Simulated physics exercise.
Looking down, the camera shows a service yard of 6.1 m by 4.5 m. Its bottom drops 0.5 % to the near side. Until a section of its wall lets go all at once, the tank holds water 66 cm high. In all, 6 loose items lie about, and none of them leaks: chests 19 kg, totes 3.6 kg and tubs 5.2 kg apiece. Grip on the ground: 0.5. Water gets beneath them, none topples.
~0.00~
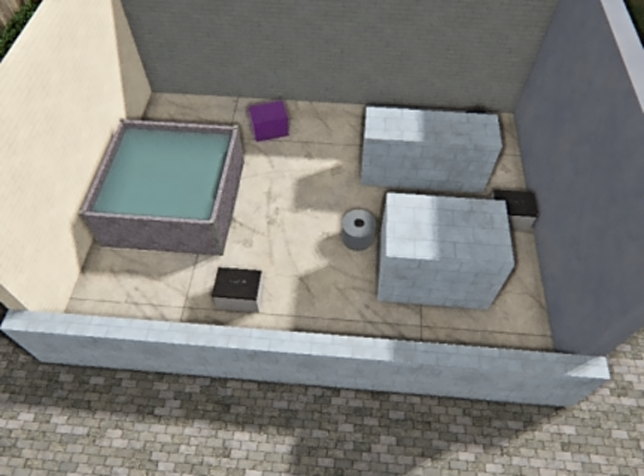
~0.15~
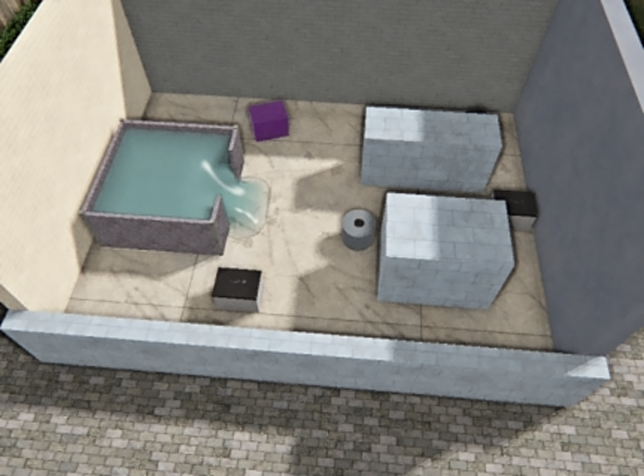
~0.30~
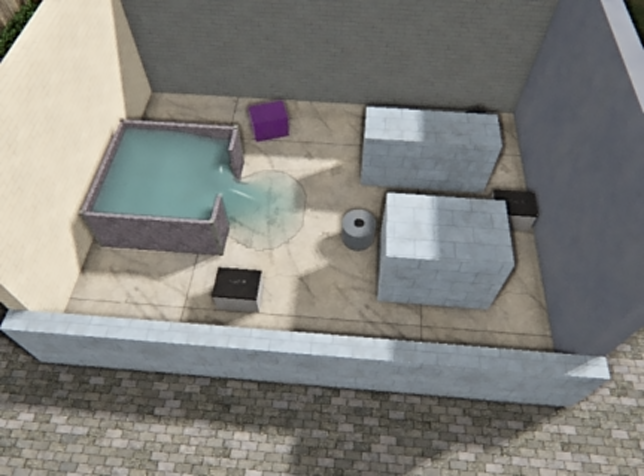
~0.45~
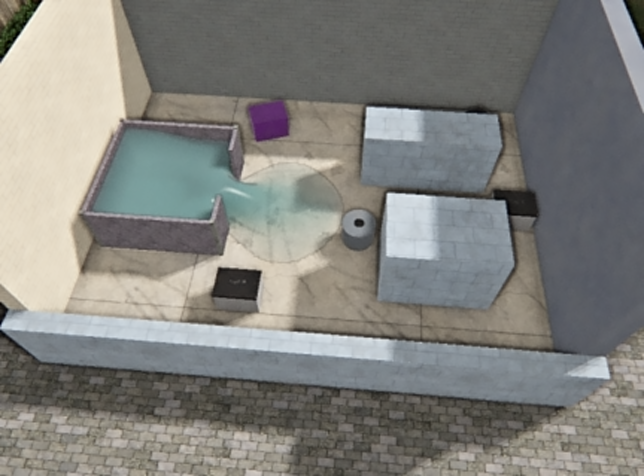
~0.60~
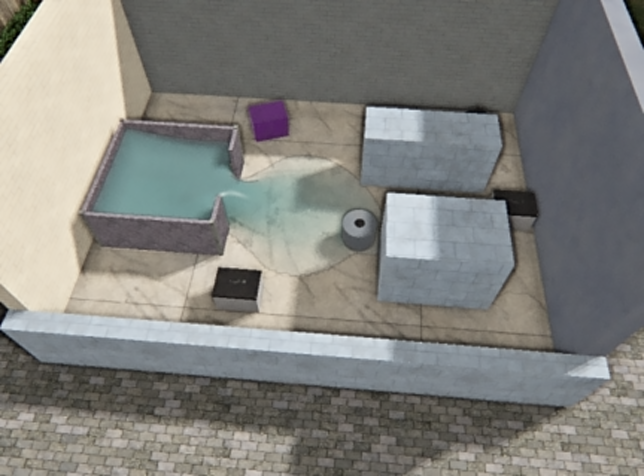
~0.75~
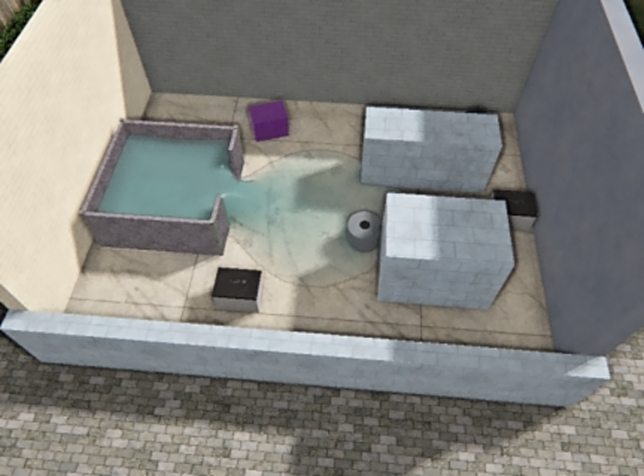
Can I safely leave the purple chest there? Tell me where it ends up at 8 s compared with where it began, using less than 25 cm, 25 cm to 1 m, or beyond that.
Expect it to remain essentially still.
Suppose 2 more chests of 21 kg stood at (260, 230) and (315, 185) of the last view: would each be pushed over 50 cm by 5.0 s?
So it goes across the line, then across the line.
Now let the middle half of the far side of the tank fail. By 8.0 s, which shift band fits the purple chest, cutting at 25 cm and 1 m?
Then the purple chest moves a short way.
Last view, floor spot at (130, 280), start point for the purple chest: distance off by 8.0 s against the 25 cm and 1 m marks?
From that spot, it remains nearly still.
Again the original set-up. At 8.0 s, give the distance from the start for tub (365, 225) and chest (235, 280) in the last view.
300 cm and 0 cm, respectively.
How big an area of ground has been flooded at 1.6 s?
I'd put it close to 13 m2.
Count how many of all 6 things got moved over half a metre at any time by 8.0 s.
My count gives 3.
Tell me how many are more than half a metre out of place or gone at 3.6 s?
At that moment it comes to 1.
After 1.6 s the purple chest is near (268, 112), 0.0 m from its start, aground; 1 afloat.
After 3.6 s the purple chest is near (268, 112), 0.0 m from its start, aground; 3 afloat.
After 5.6 s the purple chest is near (268, 112), 0.0 m from its start, aground; 3 afloat.
After 8.0 s the purple chest is near (268, 112), 0.0 m from its start, aground; 3 afloat.
